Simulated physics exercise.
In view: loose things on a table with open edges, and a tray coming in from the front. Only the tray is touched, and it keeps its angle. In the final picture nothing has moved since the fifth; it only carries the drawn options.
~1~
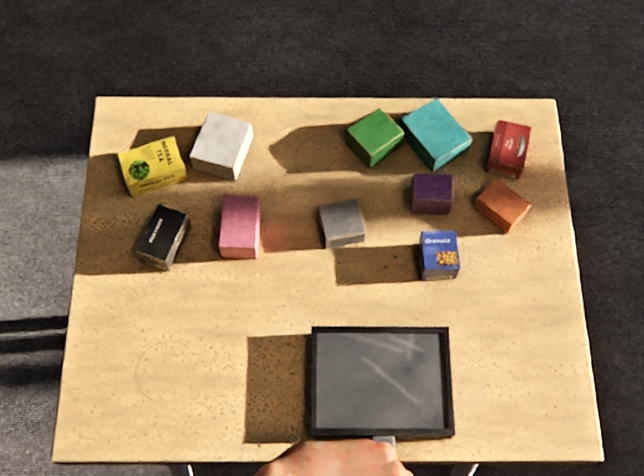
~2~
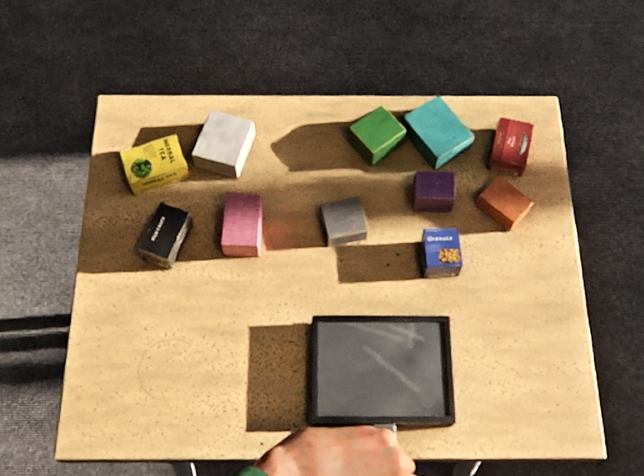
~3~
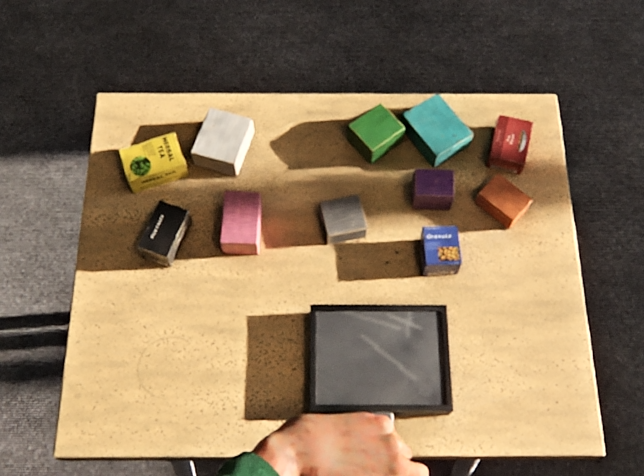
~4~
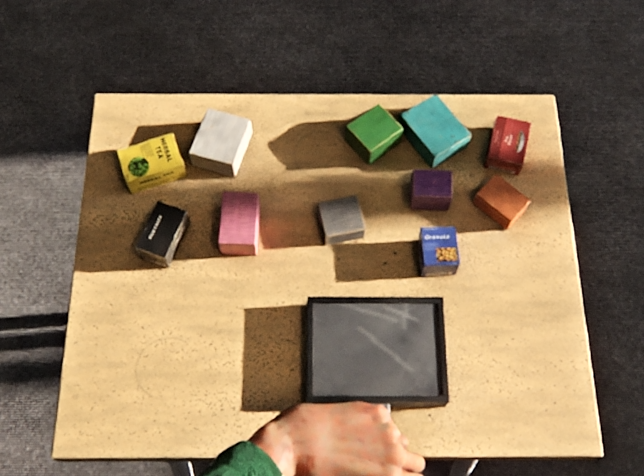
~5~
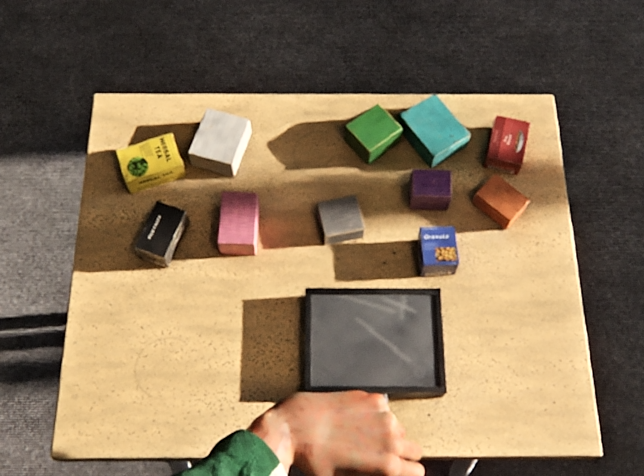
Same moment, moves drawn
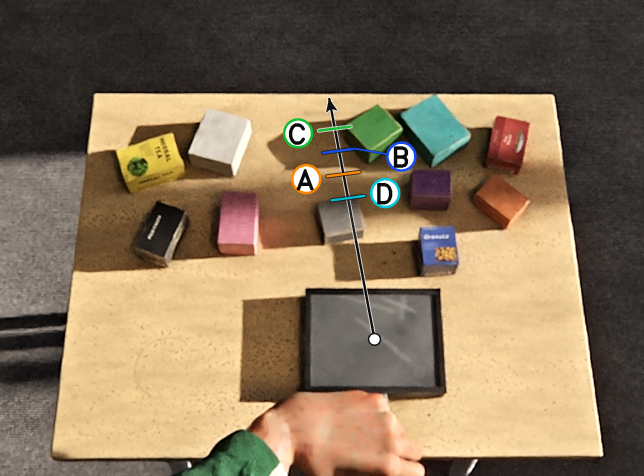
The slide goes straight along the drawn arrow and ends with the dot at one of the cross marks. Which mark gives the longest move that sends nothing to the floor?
B.
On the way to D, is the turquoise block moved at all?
By then, yes.
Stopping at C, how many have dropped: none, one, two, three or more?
By then, two.
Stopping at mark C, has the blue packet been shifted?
By then, yes.
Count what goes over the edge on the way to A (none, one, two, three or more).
In all, none.
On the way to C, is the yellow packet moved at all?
No.
On the marked copy, A at (344, 174); B at (339, 151); C at (335, 128); D at (348, 198); the arrow from (375, 339) to (329, 98); the white dot at (375, 339).
Taking B. A third of the way, tray (360, 270); purple block (432, 183); blue packet (445, 215).
Two thirds of the way, tray (348, 202); turquoise block (440, 125); grey block (324, 141).
When it is over, tray (338, 156); green block (375, 96); grey block (316, 98); nothing has fallen.
As for the rest, A is safe but short; C drops the green block and grey block; D is safe but short.
